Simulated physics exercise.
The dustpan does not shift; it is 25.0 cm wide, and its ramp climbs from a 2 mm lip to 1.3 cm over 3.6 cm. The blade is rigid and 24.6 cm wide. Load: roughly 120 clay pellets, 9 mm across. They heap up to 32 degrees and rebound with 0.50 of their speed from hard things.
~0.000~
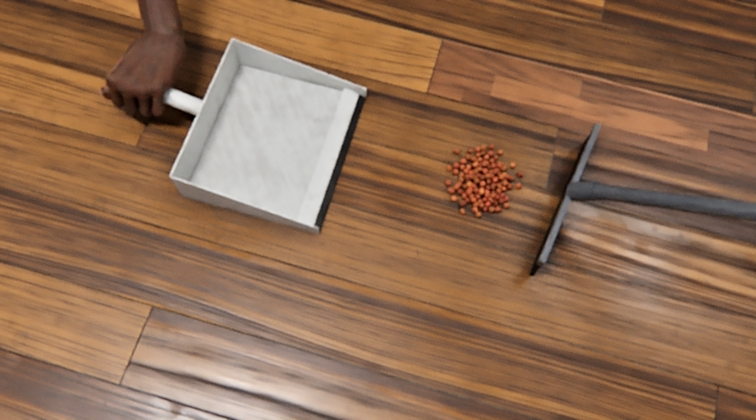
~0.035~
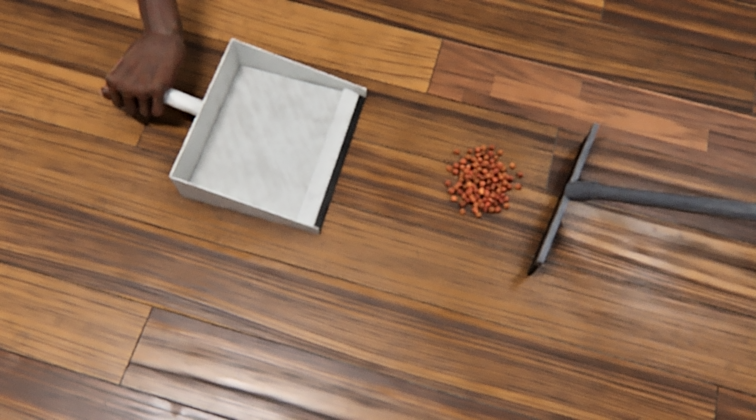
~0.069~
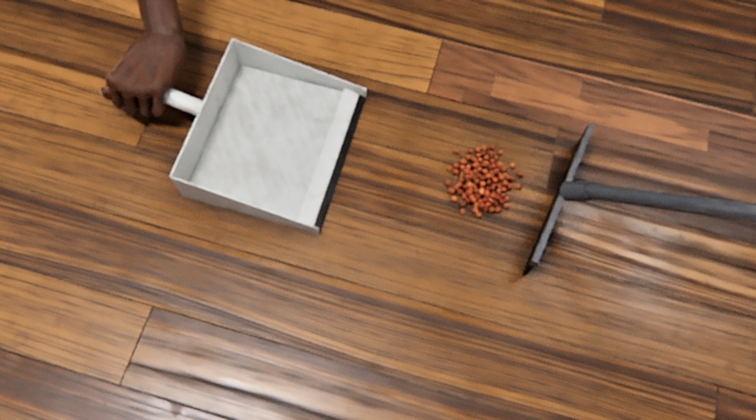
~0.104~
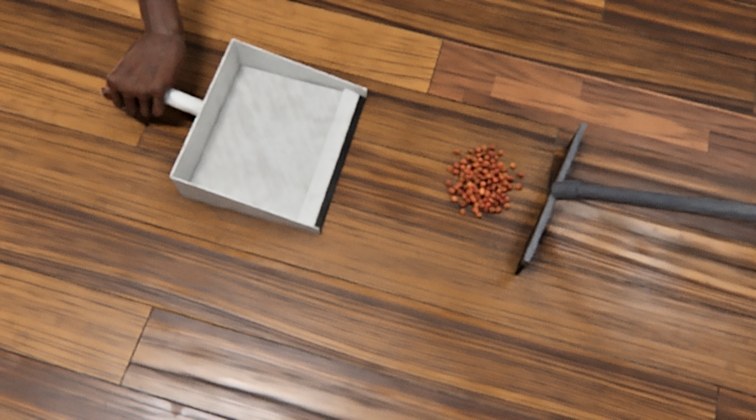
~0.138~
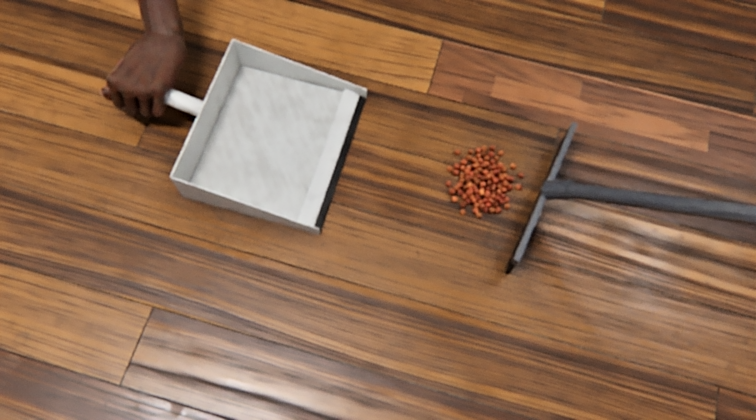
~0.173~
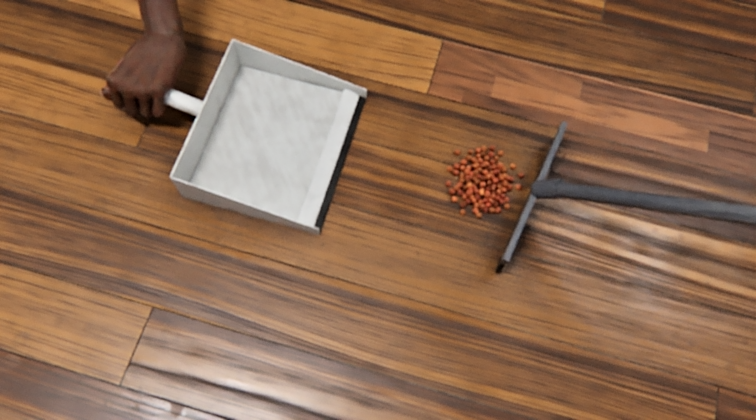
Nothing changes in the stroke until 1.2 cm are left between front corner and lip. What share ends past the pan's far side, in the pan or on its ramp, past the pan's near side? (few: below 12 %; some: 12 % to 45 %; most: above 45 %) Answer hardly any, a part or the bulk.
Past the pan's far side: Hardly any; in the pan or on its ramp: Hardly any; past the pan's near side: Hardly any.
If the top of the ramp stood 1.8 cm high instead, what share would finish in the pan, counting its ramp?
It would be near 0 per cent.
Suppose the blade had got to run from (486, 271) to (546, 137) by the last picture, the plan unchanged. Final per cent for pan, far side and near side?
Pan 5, far 0, near 0.
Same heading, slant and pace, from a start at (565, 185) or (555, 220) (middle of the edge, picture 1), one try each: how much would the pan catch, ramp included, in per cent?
Some 10 and 0 per cent.
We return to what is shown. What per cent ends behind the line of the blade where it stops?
About 10 per cent.
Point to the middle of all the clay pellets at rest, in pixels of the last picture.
At about (359, 155).
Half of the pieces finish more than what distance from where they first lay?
Roughly 20 cm.
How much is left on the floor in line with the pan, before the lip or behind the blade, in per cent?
About 100 per cent.
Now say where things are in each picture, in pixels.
In the first picture, blade from (541, 262) to (595, 129), moved 0.0 cm, 0 of the pieces shifted so far; middle of the pieces at (482, 182); pan at (266, 142).
In the second picture, blade from (539, 262) to (594, 129), moved 0.3 cm, 0 of the pieces shifted so far; middle of the pieces at (482, 182).
In the third picture, blade from (534, 262) to (589, 129), moved 1.0 cm, 0 of the pieces shifted so far; middle of the pieces at (482, 182).
In the fourth picture, blade from (525, 261) to (581, 129), moved 2.3 cm, 0 of the pieces shifted so far; middle of the pieces at (482, 182).
In the fifth picture, blade from (515, 261) to (572, 128), moved 3.7 cm, 0 of the pieces shifted so far; middle of the pieces at (482, 183).
In the sixth picture, blade from (505, 260) to (562, 128), moved 5.1 cm, 0 of the pieces shifted so far; middle of the pieces at (482, 183); pan at (266, 142). Its pace works out near 0.42 m/s, heading 12 degrees towards the viewer's side.
After 0.48 s, middle of the blade 17 cm from the lip; 0 % over the lip, far side 0 %, near side 0 %.
After 0.68 s, middle of the blade 8 cm from the lip; 0 % over the lip, far side 0 %, near side 0 %.
After 1.00 s, middle of the blade 3 cm from the lip; 0 % over the lip, far side 0 %, near side 0 %.
By 1.3 s all is still; far side 5 %, pan 0 %, near side 0 %, in front of the lip or behind the blade 100 %.
